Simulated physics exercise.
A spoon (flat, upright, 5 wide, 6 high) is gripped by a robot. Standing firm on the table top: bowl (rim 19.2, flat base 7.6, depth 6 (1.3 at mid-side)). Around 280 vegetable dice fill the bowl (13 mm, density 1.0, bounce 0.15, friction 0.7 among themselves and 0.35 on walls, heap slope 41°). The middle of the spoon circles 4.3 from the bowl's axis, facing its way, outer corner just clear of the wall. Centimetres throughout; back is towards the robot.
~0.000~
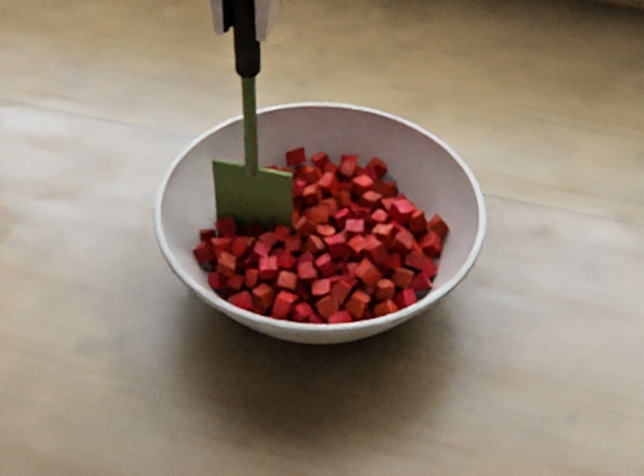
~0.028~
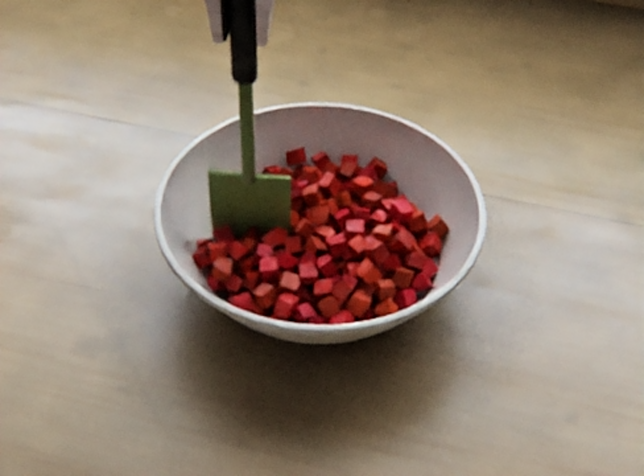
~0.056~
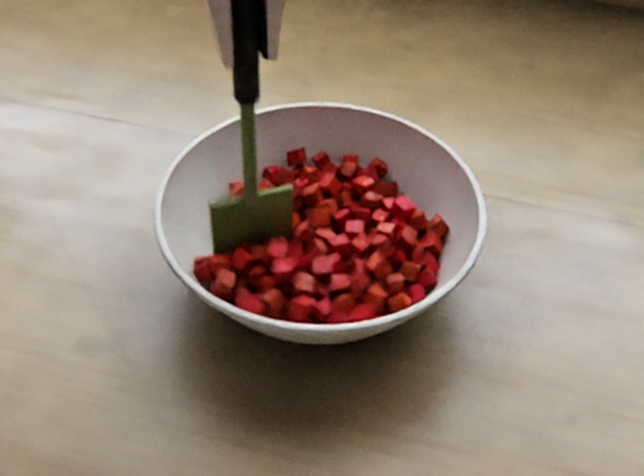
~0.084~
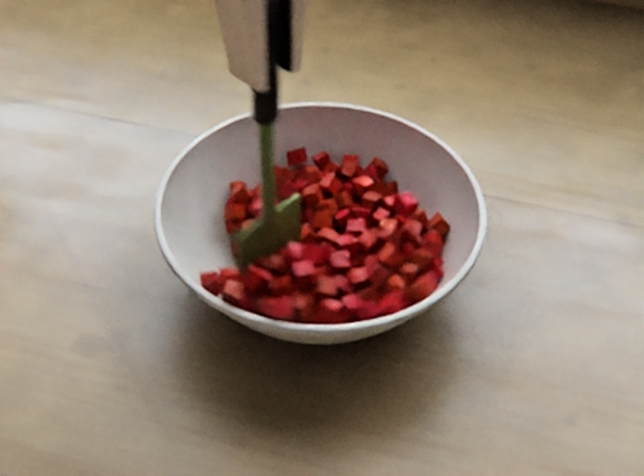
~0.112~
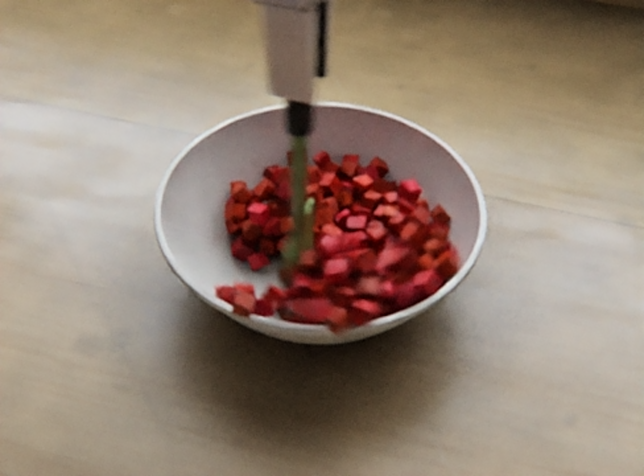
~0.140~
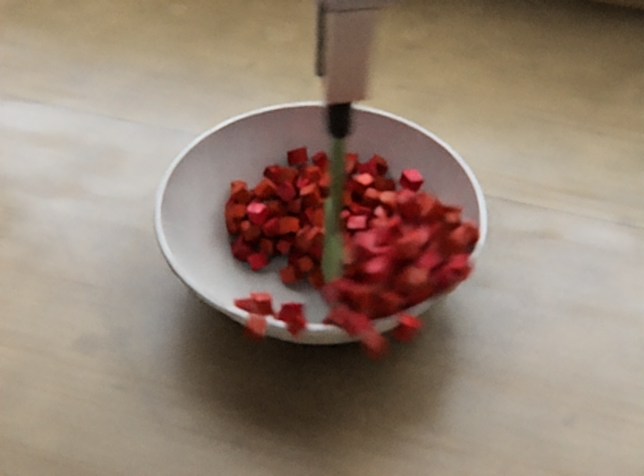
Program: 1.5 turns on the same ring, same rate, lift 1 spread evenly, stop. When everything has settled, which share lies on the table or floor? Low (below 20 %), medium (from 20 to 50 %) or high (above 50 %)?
Answer: High; above 50 % of the vegetable dice finish on the table or floor.
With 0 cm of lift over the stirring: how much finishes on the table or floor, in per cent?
Some 65 per cent.
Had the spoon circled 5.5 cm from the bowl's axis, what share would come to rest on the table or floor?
It would be near 45 per cent.
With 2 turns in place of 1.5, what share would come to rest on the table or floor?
In that case some 65 per cent.
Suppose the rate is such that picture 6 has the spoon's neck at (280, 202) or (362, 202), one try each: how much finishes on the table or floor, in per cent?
About 35 and 70 per cent.
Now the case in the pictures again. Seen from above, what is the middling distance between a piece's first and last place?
Some 22 cm.
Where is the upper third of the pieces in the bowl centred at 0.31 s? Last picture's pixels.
Near (291, 134).
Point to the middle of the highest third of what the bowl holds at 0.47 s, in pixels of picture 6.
Near (287, 294).
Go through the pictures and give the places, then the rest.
The first frame shows spoon neck at (251, 148), 0° round; upper third of the load around (323, 235), from x 205 to 435, top at y 155; 284 in the bowl.
The second frame shows spoon neck at (248, 155), 10° round; upper third of the load around (323, 242), from x 205 to 440, top at y 155.
The third frame shows spoon neck at (250, 175), 35° round; upper third of the load around (319, 261), from x 205 to 440, top at y 155.
The fourth frame shows spoon neck at (268, 195), 62° round; upper third of the load around (329, 274), from x 210 to 440, top at y 155.
The fifth frame shows spoon neck at (299, 208), 89° round; upper third of the load around (362, 265), from x 225 to 445, top at y 155; 282 in the bowl, 2 in flight or on the tool.
The sixth frame shows spoon neck at (336, 209), 117° round; upper third of the load around (393, 265), from x 235 to 470, top at y 155; 277 in the bowl, 7 in flight or on the tool.
After 0.31 s, 278° round, highest piece 10 above the table; 191 in the bowl, 32 on the table or floor, 61 in flight or on the tool.
After 0.47 s, 80° round, highest piece 9 above the table; 139 in the bowl, 119 on the table or floor, 26 in flight or on the tool.
After 0.76 s, 180° round, highest piece 6 above the table; 167 on the table or floor, 116 in the bowl, 1 in flight or on the tool.
After 1.46 s, 180° round, highest piece 5 above the table; 168 on the table or floor, 116 in the bowl.
At rest, 168 on the table or floor, 116 in the bowl. That is 59 % on the table or floor.
